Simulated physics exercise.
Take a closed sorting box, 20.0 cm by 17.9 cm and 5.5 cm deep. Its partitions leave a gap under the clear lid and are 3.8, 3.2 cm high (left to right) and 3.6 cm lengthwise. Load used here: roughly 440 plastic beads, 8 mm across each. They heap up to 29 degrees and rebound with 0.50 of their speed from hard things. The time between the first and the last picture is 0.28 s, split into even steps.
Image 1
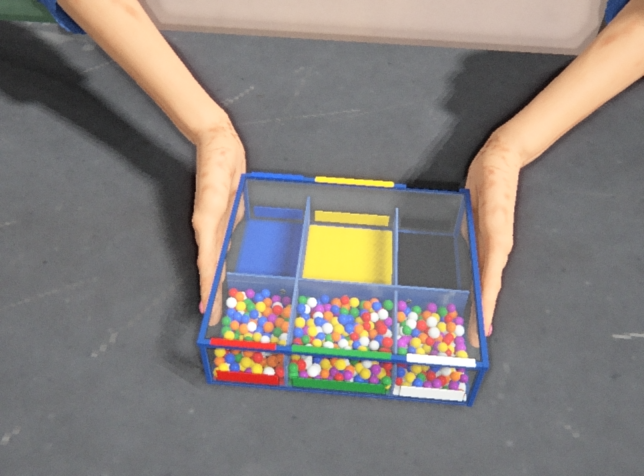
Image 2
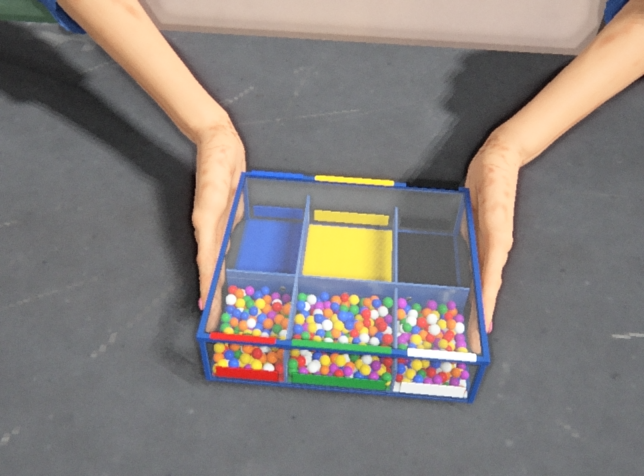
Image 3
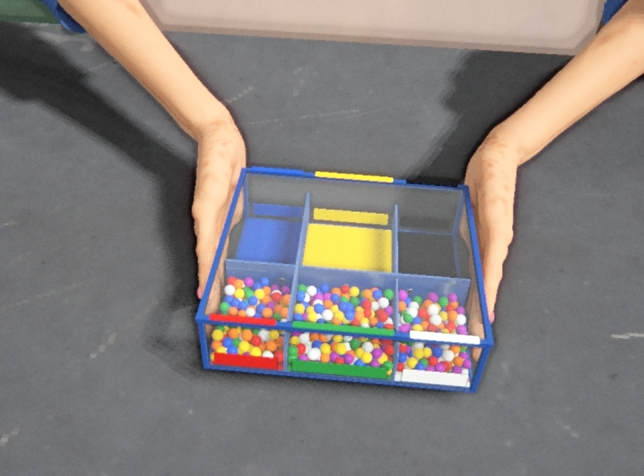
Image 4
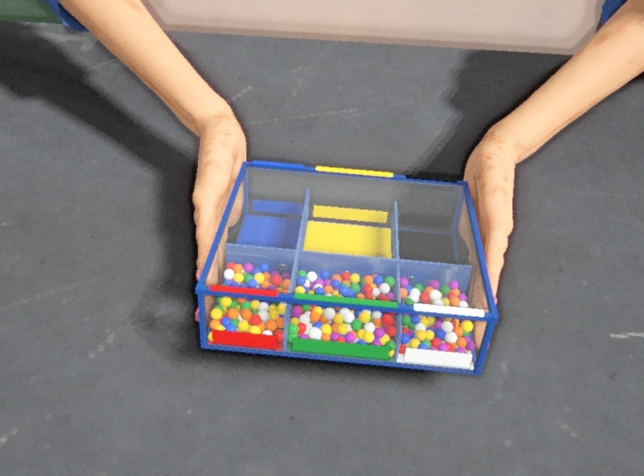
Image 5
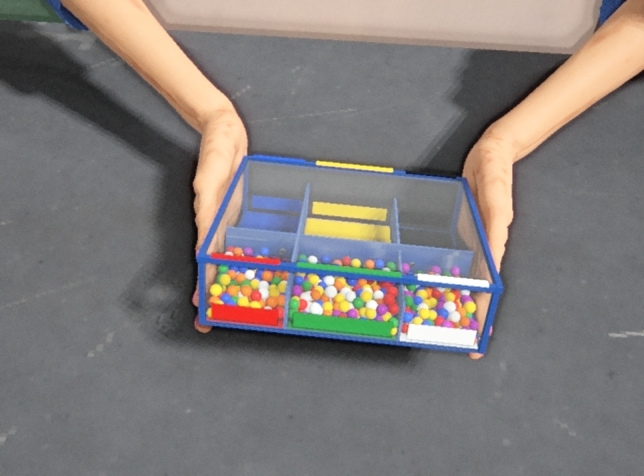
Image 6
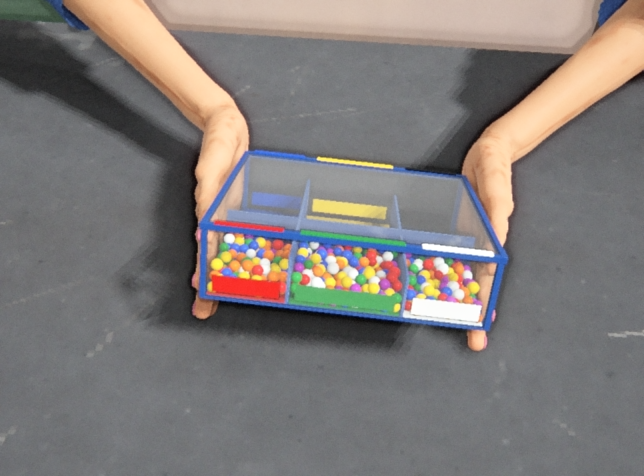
Two hands, with forearms reaching in from the top corners, hold a clear, blue-edged box by its sides above a dark grey, scuffed surface, seen from above by a still camera. The box has six compartments, with multicoloured beads filling the three nearer ones beside red, green and white strips, and blue, yellow and dark ones empty behind. The hands tilt the box gradually, its near side rising and its front face coming into fuller view, while the beads stay in the near compartments.
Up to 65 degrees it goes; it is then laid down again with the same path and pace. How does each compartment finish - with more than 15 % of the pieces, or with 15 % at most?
Red compartment: More than 15 %, blue compartment: At most 15 %, green compartment: More than 15 %, yellow compartment: At most 15 %, white compartment: More than 15 %, black compartment: At most 15 %.
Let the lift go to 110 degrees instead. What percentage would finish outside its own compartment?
90 percent.
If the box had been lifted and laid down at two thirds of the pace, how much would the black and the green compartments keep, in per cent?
Then black would have 0 percent and green 40 percent.
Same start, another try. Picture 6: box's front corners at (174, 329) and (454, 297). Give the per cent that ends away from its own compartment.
Then around 5 percent would end up out of place.
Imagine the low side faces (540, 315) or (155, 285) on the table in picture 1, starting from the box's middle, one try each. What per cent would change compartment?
I'd put it at roughly 10 per cent for the first tilt and roughly 5 per cent for the second.
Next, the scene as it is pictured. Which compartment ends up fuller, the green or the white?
Green comes out ahead.
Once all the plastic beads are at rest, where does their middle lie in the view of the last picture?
Roughly (345, 319).
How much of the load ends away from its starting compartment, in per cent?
I'd say close to 10 percent.
Then, 0.53 s after the last picture, tilt 62 degrees; red 30 %, green 40 %, yellow 5 %, white 25 %.
Then, 0.88 s after the last picture, tilt 24 degrees; red 25 %, green 40 %, yellow 5 %, white 25 %, black 5 %.
Then, 1.33 s after the last picture, tilt 0 degrees; red 25 %, green 40 %, yellow 5 %, white 25 %, black 5 %.
In the end, red 25 %, blue 0 %, green 40 %, yellow 5 %, white 25 %, black 5 %.
